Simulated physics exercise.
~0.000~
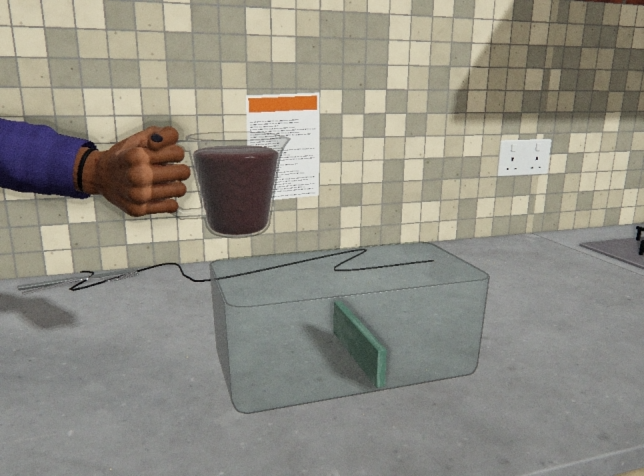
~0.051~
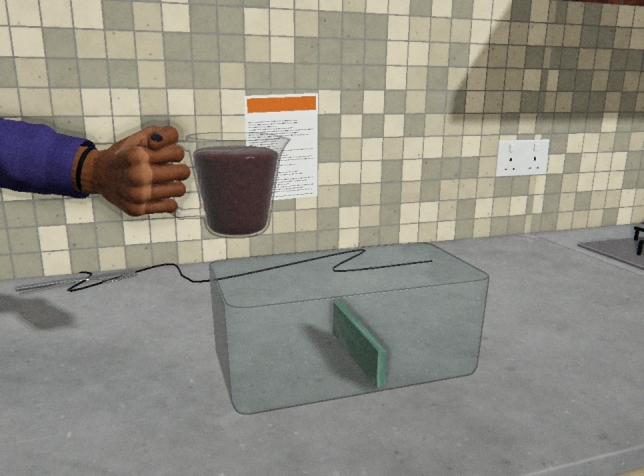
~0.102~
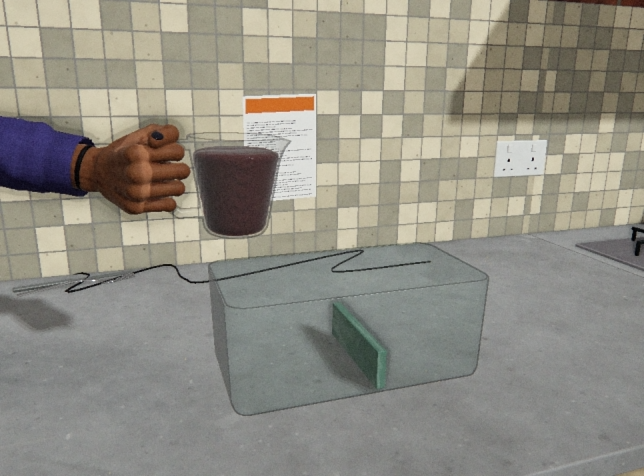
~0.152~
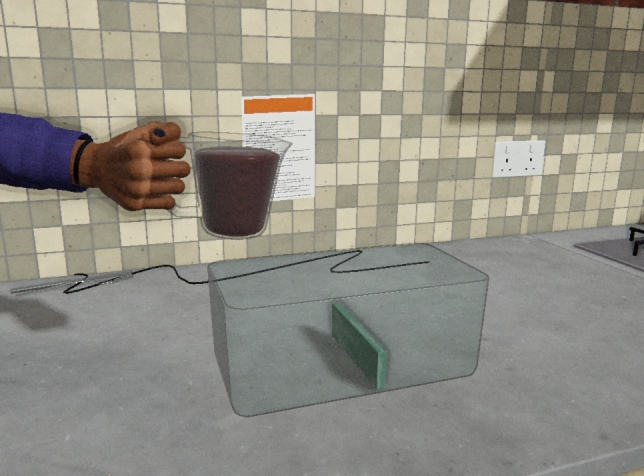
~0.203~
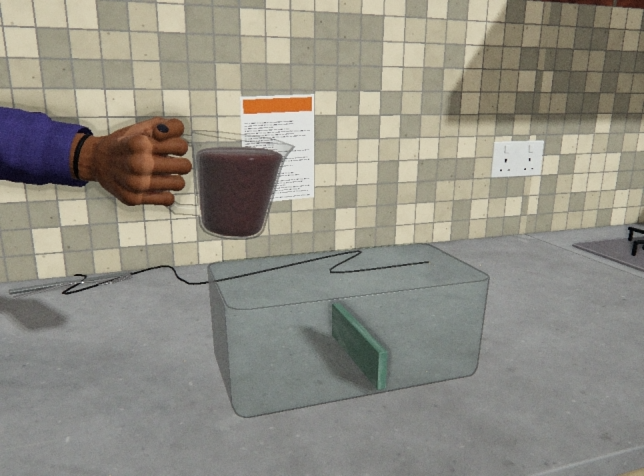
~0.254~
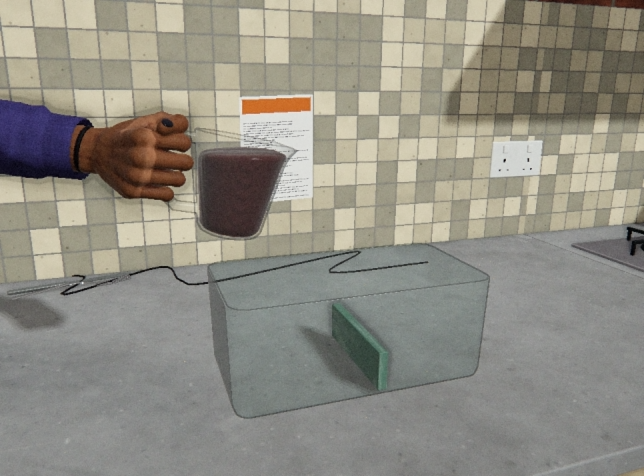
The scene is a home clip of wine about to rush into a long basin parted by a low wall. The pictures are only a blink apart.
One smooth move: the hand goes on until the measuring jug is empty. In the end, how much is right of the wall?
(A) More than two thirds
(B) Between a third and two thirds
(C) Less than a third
The answer is C.
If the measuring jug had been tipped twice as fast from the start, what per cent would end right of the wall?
About 10 %.
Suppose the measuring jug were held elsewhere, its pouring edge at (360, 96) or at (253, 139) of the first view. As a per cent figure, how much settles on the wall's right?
90 %, 5 %.
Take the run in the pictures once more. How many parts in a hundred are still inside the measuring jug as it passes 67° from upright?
70 per cent, roughly.
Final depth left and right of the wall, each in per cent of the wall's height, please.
The left reaches some 30 %, the right about 0 %.
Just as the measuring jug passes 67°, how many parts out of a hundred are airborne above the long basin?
Airborne fraction: Approx. 20 %.
After 0.70 s the tilt is 67° and 71 per cent is still to pour, 10 is left of the wall and 0 right of it.
After 1.02 s the tilt is 103° and 12 per cent is still to pour, 66 is left of the wall and 10 right of it.
After 1.36 s the tilt is 111° and 0 per cent is still to pour, 87 is left of the wall and 12 right of it.
After 1.73 s the tilt is 111° and 0 per cent is still to pour, 87 is left of the wall and 12 right of it.
In the end 87 per cent lies left of the wall, 12 right of it and 1 outside.
